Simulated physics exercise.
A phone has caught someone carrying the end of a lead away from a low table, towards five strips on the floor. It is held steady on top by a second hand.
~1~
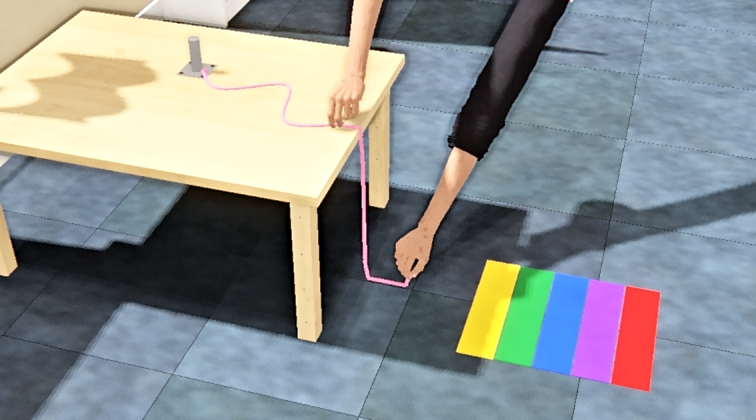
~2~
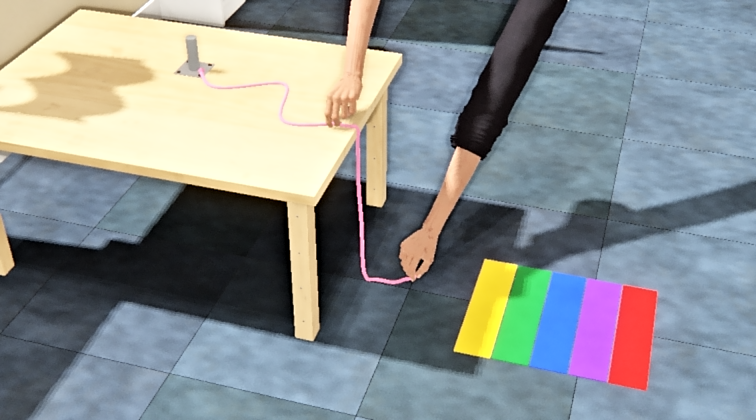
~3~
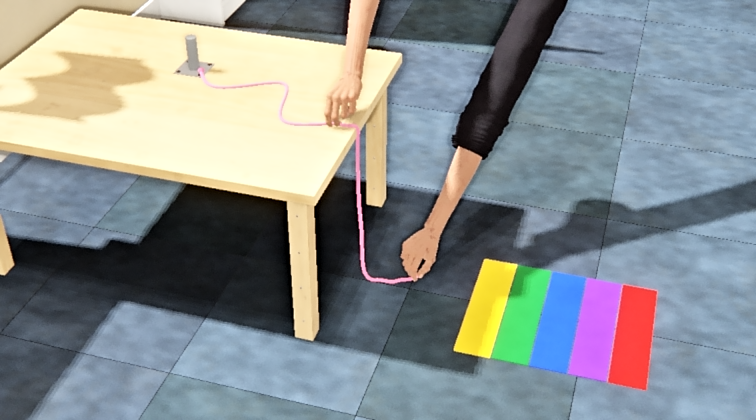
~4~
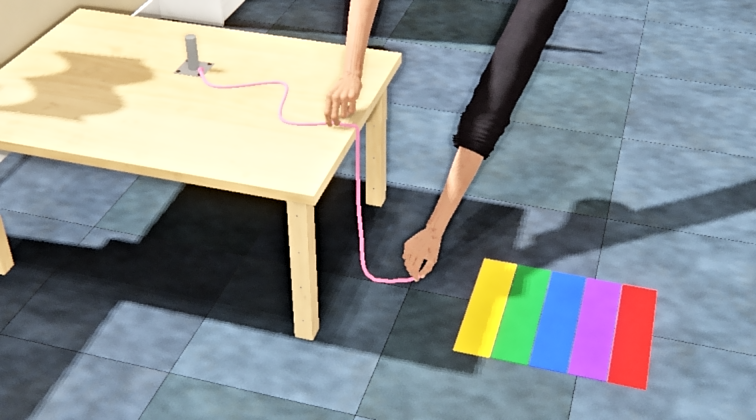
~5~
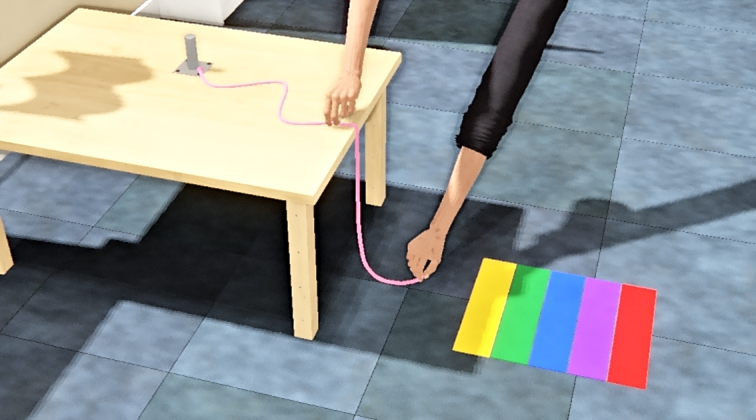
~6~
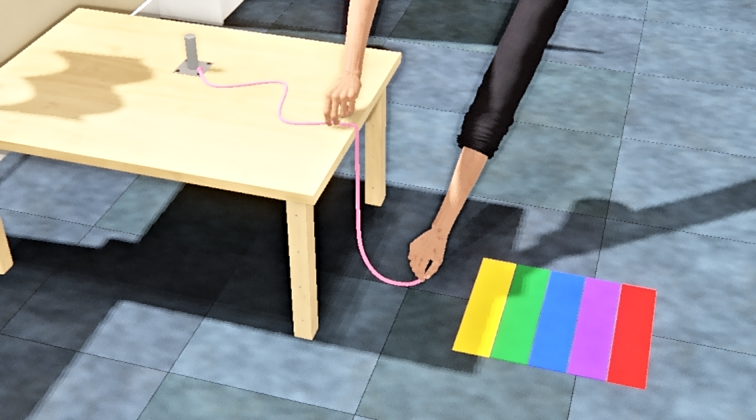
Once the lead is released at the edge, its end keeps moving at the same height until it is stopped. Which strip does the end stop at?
The purple one.
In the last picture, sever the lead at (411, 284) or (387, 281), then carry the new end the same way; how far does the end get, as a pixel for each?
First (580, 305), then (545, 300).
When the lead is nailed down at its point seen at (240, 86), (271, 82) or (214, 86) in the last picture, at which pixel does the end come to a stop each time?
They end up at (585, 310), (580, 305) and (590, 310).
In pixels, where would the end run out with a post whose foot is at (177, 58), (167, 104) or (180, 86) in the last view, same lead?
In that order: (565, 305), (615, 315) and (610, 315).
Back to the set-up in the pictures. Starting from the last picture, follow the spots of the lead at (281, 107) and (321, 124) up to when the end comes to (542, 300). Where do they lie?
(340, 104) and (374, 146), approximately.
A little later, end near (541, 300); over green.
Next, end near (581, 307); over purple.
When it is tight, end near (605, 312); over purple. It gets as far as the purple strip.
